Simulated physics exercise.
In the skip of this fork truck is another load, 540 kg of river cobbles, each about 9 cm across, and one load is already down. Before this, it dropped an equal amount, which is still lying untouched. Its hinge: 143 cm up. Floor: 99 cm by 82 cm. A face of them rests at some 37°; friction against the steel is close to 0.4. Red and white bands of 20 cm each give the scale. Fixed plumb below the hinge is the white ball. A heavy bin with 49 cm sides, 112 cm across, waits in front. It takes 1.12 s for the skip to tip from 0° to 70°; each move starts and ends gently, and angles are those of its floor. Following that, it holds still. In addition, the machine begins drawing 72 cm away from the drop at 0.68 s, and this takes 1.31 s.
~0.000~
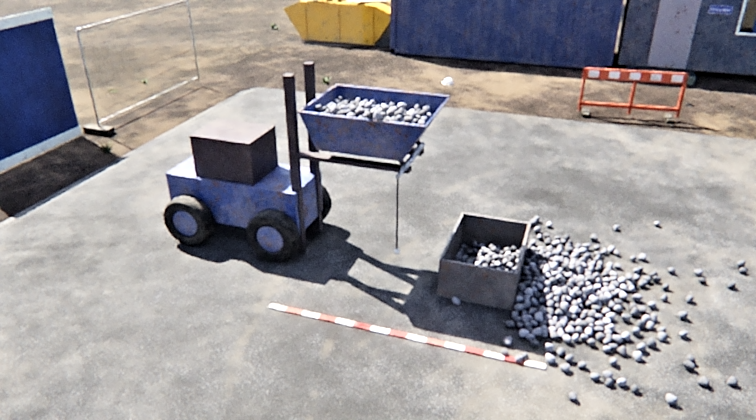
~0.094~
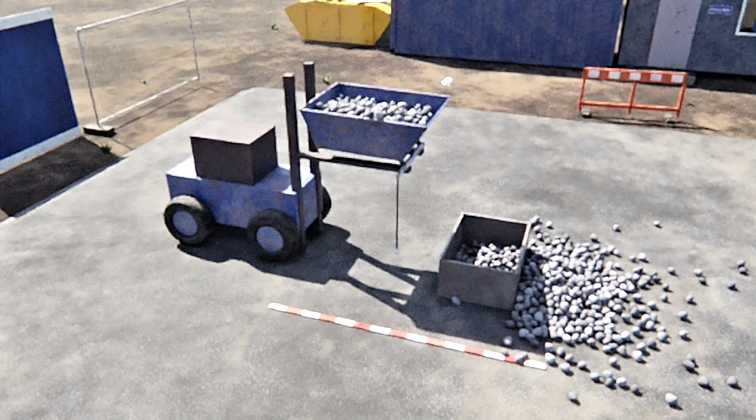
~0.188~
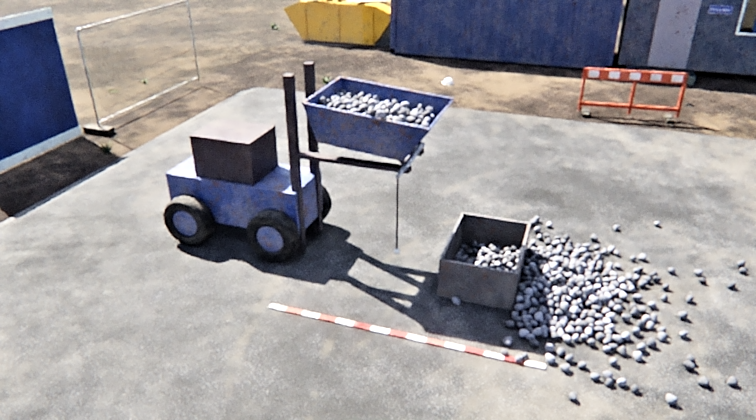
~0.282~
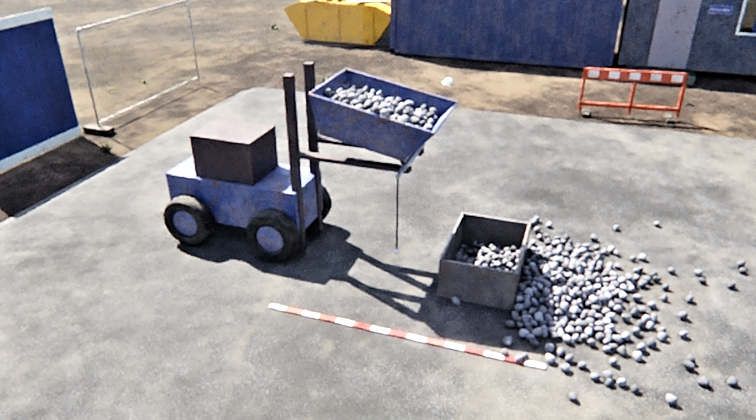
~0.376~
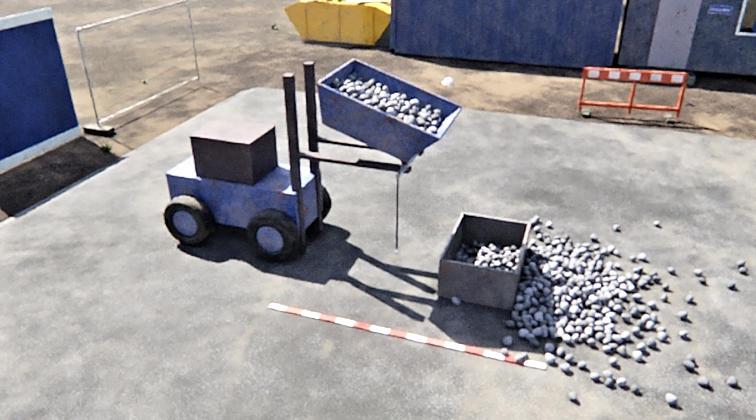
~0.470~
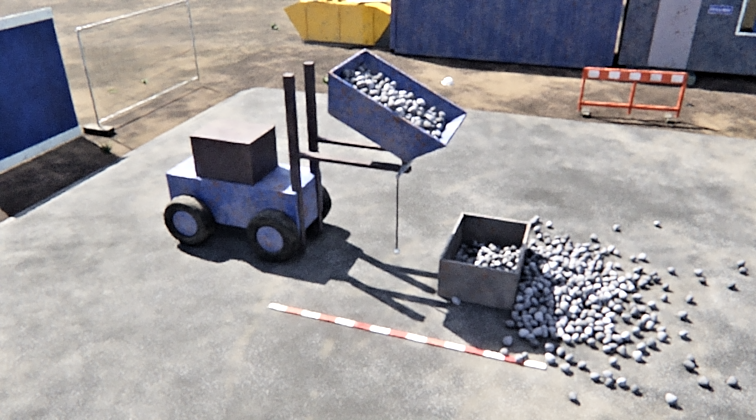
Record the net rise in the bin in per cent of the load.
Net rise: About 48 %.
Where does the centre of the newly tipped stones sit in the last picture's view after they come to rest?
In the last view, somewhere near (468, 262).
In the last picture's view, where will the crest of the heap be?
Top pixel, roughly: (510, 253).
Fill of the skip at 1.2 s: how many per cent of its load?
Close to 70 per cent of the load.
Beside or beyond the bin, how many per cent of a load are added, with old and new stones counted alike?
Near 15 %.
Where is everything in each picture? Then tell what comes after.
The first picture shows lip at (425, 127), floor tilted 0°, highest stones at (382, 109). The earlier load is highest near (531, 267), 21 cm above ground level, 23 % in the bin, 76 % beside or beyond the bin.
The second picture shows lip at (426, 128), floor tilted 1°, highest stones at (377, 107); the stones move at 0.3 m/s on average.
The third picture shows lip at (429, 130), floor tilted 5°, highest stones at (357, 101); the stones move at 0.5 m/s on average.
In the fourth picture, the skip is at 11°, its lip at (434, 134); the top of the load is at (349, 92); the stones move at 0.8 m/s on average.
The fifth picture shows lip at (440, 139), floor tilted 18°, highest stones at (354, 83); the stones move at 0.9 m/s on average.
The sixth picture shows lip at (445, 146), floor tilted 27°, highest stones at (363, 75); the stones move at 1.0 m/s on average.
After 0.8 s the floor is at 59°; in per cent of one load, 100 in the skip, 23 in the bin, 76 beside or beyond the bin; the foremost stones are at (718, 300).
After 1.2 s the floor is at 70°; in per cent of one load, 70 in the skip, 2 short of the bin, 48 in the bin, 79 beside or beyond the bin; the foremost stones are at (718, 300).
After 2.4 s the floor is at 70°; in per cent of one load, 17 in the skip, 22 short of the bin, 71 in the bin, 89 beside or beyond the bin; the foremost stones are at (718, 300).
After 5.1 s the floor is at 70°; in per cent of one load, 0 in the skip, 38 short of the bin, 71 in the bin, 89 beside or beyond the bin; the foremost stones are at (721, 298). Net gain in the bin, 48.
